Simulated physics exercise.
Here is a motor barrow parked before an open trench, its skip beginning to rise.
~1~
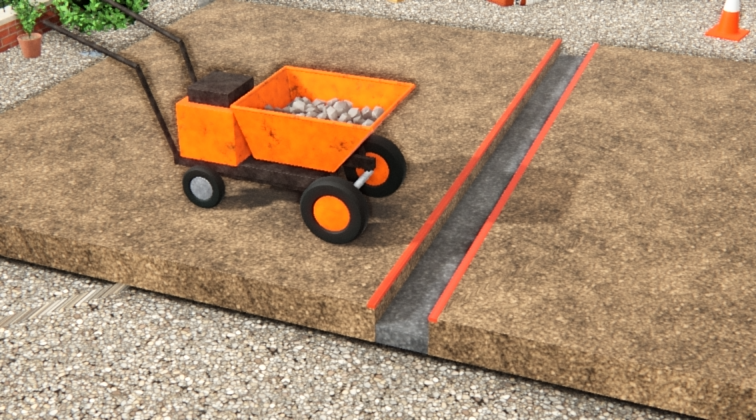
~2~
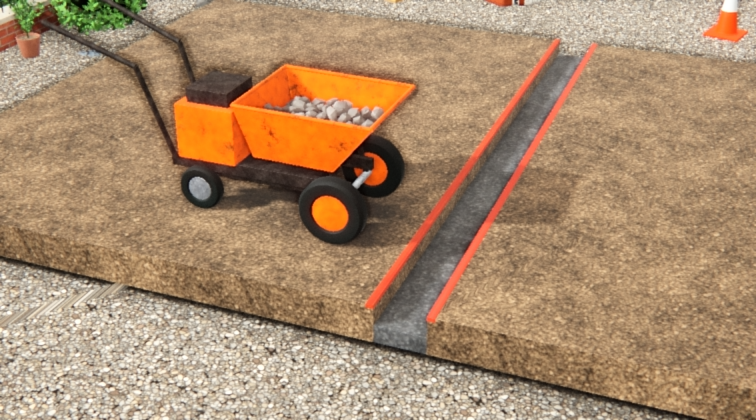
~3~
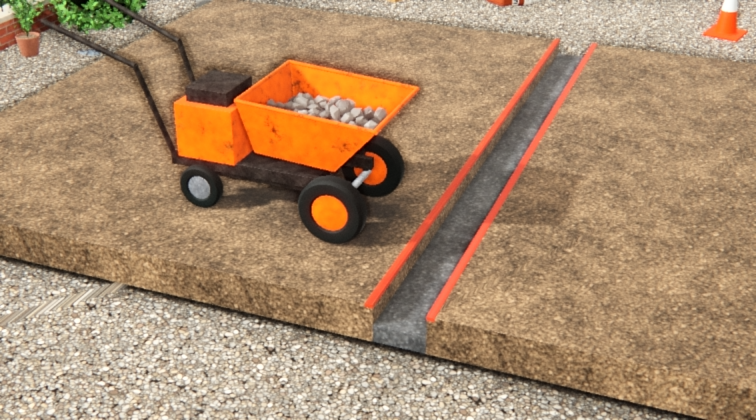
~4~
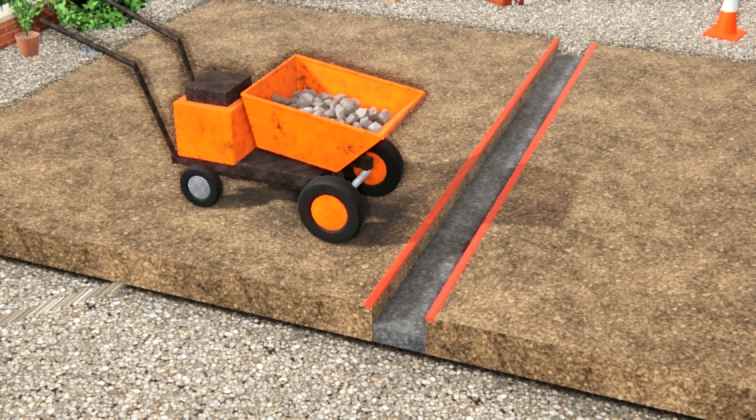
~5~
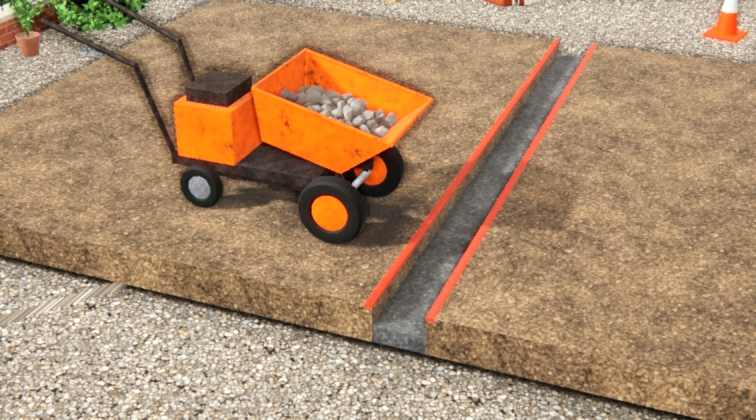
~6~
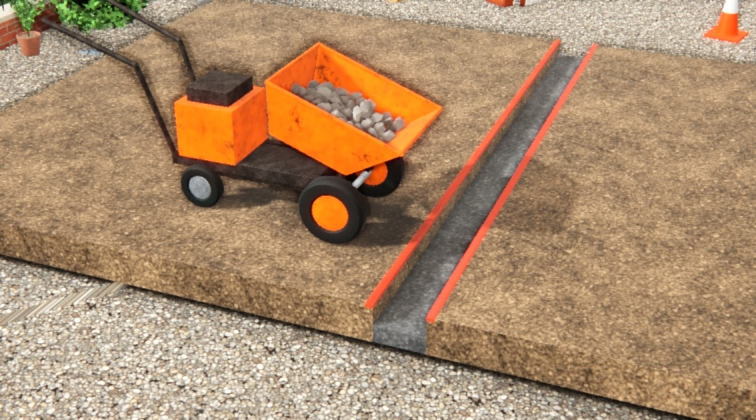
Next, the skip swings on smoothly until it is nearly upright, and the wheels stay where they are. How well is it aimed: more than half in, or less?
The trench takes over half.
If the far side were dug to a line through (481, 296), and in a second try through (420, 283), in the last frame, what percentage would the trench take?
Roughly 90 per cent, and 0 per cent.
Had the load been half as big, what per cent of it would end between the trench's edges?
Roughly 90 in a hundred.
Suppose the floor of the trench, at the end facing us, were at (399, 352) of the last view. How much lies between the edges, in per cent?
Near 80 %.
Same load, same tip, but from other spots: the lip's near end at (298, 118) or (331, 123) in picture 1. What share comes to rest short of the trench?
The first gives 40 %, the second 10 %.
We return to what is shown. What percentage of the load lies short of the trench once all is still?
Close to 0 per cent.
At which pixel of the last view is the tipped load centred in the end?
Roughly at (465, 242).
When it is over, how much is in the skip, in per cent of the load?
Close to 10 per cent.
Shortly afterwards, skip tipped steeply; the whole lot in the skip.
Next, skip tipped right over; the bulk in the skip; a little in or heaped over the trench; only a few beyond it.
Some moments later, skip tipped right over; near a quarter in the skip; near half in or heaped over the trench; near a quarter beyond it.
In the end, skip tipped right over; a little in the skip; near two thirds in or heaped over the trench; near a quarter beyond it.
